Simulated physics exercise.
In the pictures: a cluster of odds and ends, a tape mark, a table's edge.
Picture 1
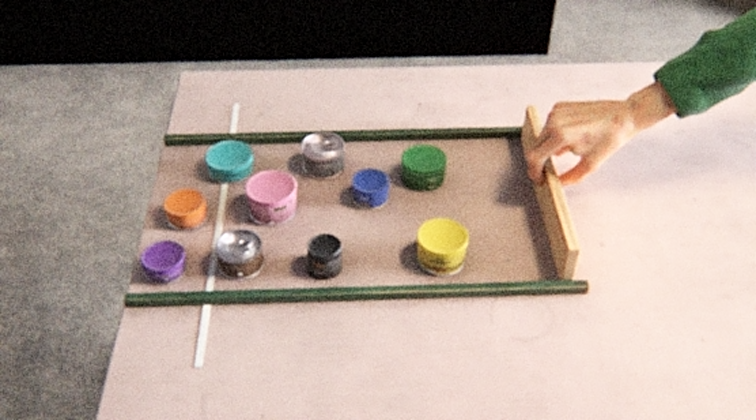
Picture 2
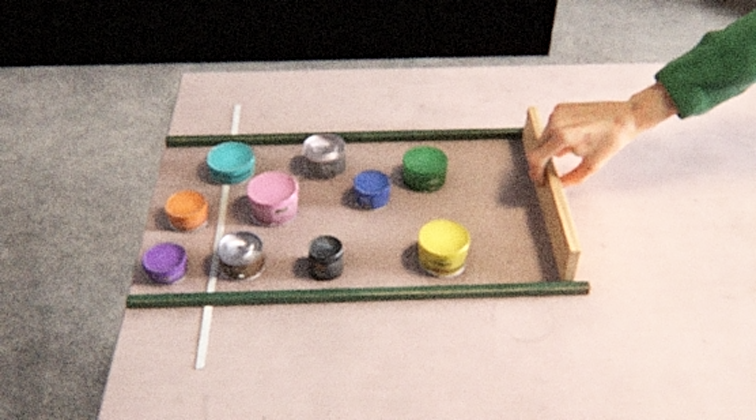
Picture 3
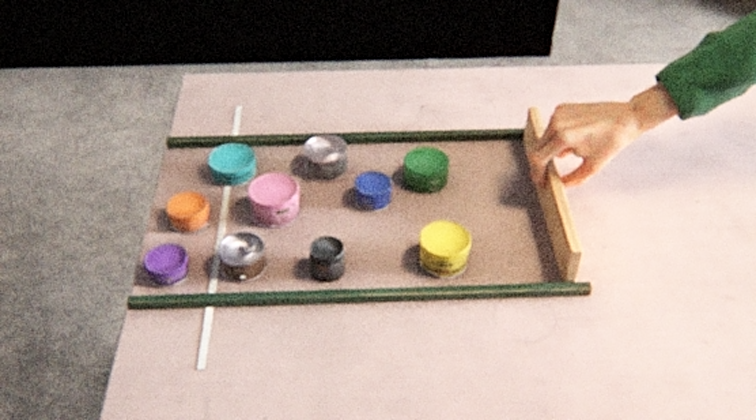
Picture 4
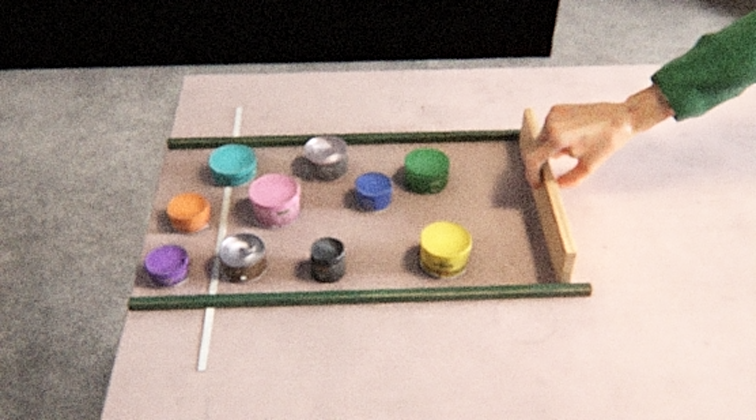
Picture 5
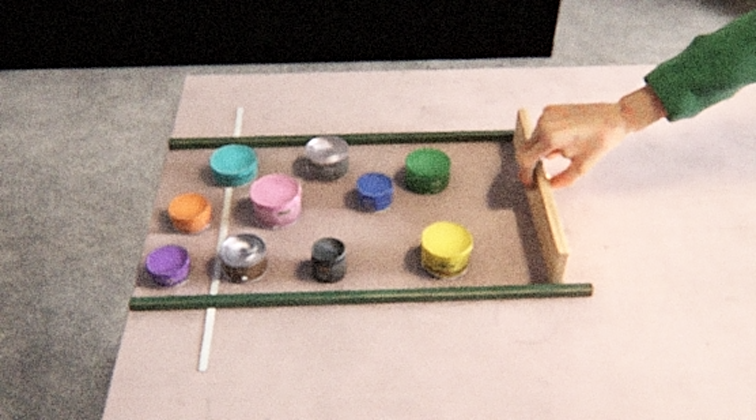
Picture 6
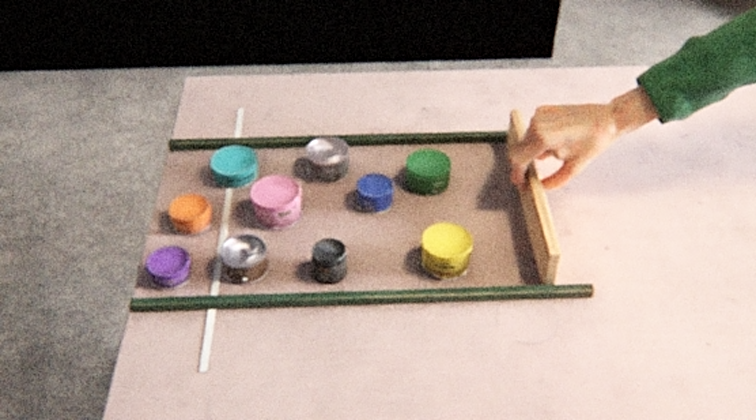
A hand in a green sleeve holding a wooden board, then sliding it slightly left between two rails toward small colourful tubs.
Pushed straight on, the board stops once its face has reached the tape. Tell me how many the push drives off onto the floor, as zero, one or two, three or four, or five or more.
One or two, I think.
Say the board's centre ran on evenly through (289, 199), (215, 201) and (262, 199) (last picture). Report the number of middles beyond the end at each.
Past-the-end tally - position 1: 0, position 2: 4, position 3: 0.
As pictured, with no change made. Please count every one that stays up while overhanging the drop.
Count of overhanging things: 3.
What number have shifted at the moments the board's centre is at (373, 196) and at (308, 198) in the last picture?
I count 5 first and 8 after.
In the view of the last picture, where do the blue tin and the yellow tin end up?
They end up close to (206, 210) and (192, 256).
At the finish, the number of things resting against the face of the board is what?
My count gives 4.
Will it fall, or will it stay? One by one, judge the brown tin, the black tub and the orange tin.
Brown tin - stays, black tub - stays, orange tin - goes.
A little later, none off yet; purple pot at rest near (170, 268); orange tin at rest near (191, 215); turquoise tin at rest near (235, 167).
Next, none off yet; purple pot moving near (159, 267); orange tin shifted a little near (173, 217); turquoise tin shifted about its own width near (193, 166).
When it is over, the number that fall off is one or two; down, orange tin and purple pot.
